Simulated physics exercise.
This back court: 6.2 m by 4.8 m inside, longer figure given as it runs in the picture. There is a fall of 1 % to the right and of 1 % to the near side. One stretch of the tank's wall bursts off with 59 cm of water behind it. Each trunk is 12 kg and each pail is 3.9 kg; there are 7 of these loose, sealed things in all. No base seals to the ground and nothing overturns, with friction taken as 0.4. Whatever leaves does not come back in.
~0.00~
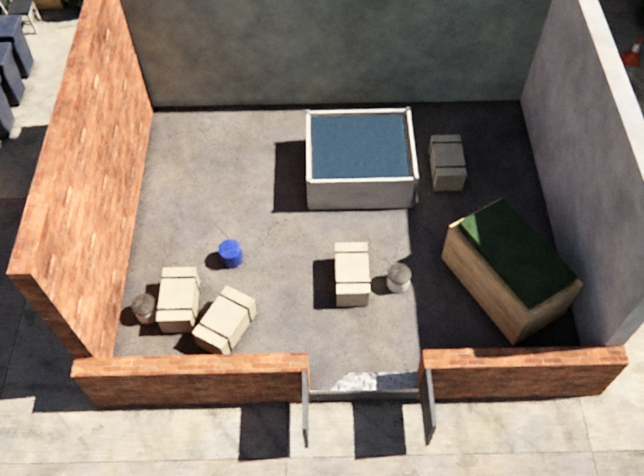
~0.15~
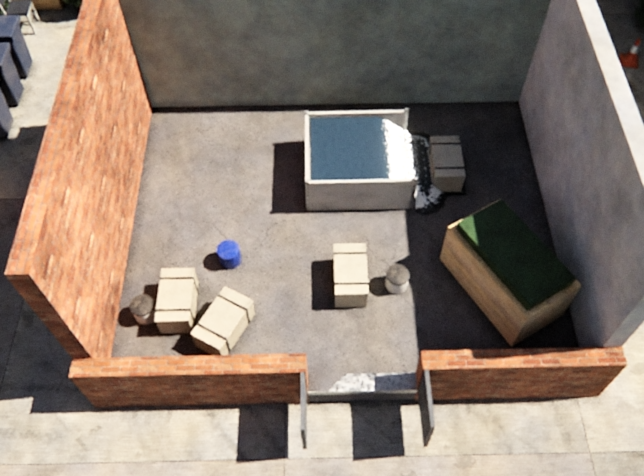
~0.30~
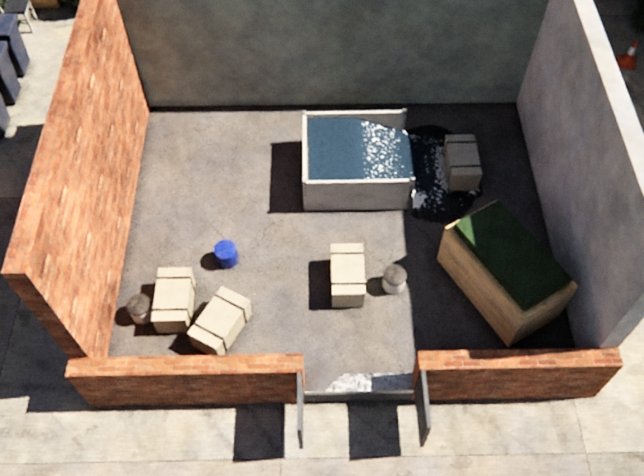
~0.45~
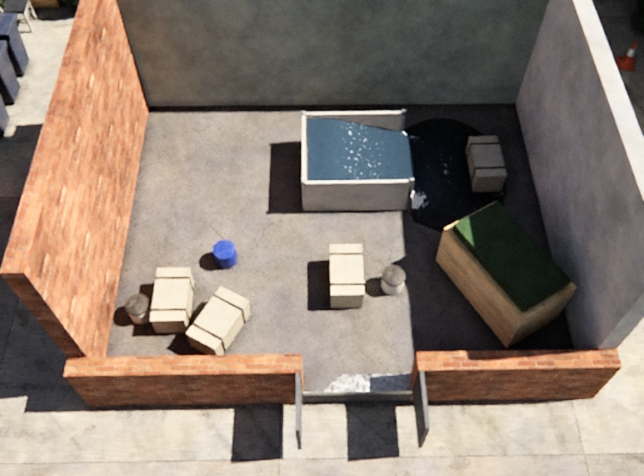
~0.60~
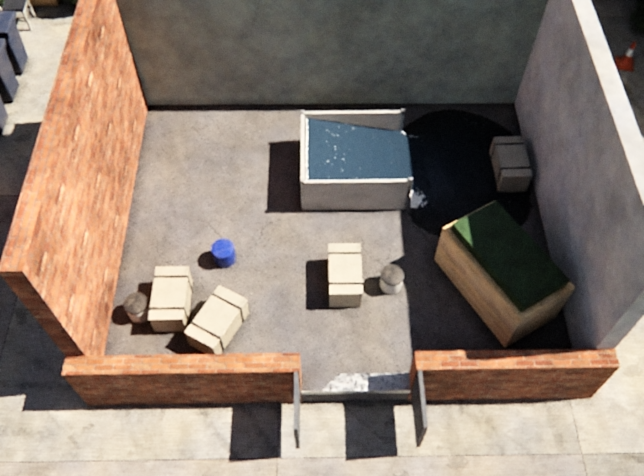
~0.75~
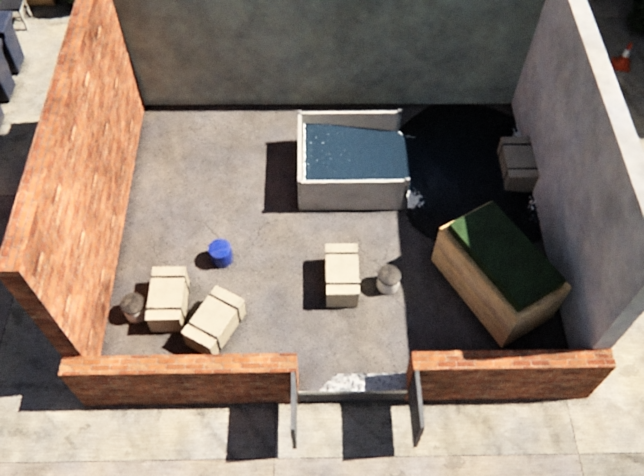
A walled court with a raised water tank bursting on its right side, water spreading darkly and pushing one trunk rightward.
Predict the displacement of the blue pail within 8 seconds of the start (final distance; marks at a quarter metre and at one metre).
It remains nearby.
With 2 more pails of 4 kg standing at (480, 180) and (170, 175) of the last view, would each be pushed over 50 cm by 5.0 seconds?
As asked, in order: Clear of the mark; shy of the mark.
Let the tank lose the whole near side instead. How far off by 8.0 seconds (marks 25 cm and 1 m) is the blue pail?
The blue pail remains in place.
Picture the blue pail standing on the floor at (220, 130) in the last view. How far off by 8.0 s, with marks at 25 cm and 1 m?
Well, it is shoved a long way.
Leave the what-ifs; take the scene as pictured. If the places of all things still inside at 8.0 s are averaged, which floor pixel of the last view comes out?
I'd say about (245, 282) in the last view.
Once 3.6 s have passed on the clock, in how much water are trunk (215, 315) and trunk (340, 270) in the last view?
About 0 and 1 cm.
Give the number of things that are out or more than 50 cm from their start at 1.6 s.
The answer is 1.
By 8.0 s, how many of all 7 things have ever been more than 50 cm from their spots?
The total is 3.
After 1.6 s the blue pail is near (220, 248), 0.0 m from its start, aground; 0 of 7 are out; 1 afloat.
After 3.6 s the blue pail is near (220, 248), 0.0 m from its start, aground; 0 of 7 are out; 1 afloat.
After 5.6 s the blue pail is near (220, 248), 0.0 m from its start, aground; 0 of 7 are out; 2 afloat.
After 8.0 s the blue pail is near (220, 248), 0.0 m from its start, aground; 1 of 7 are out; 4 afloat.
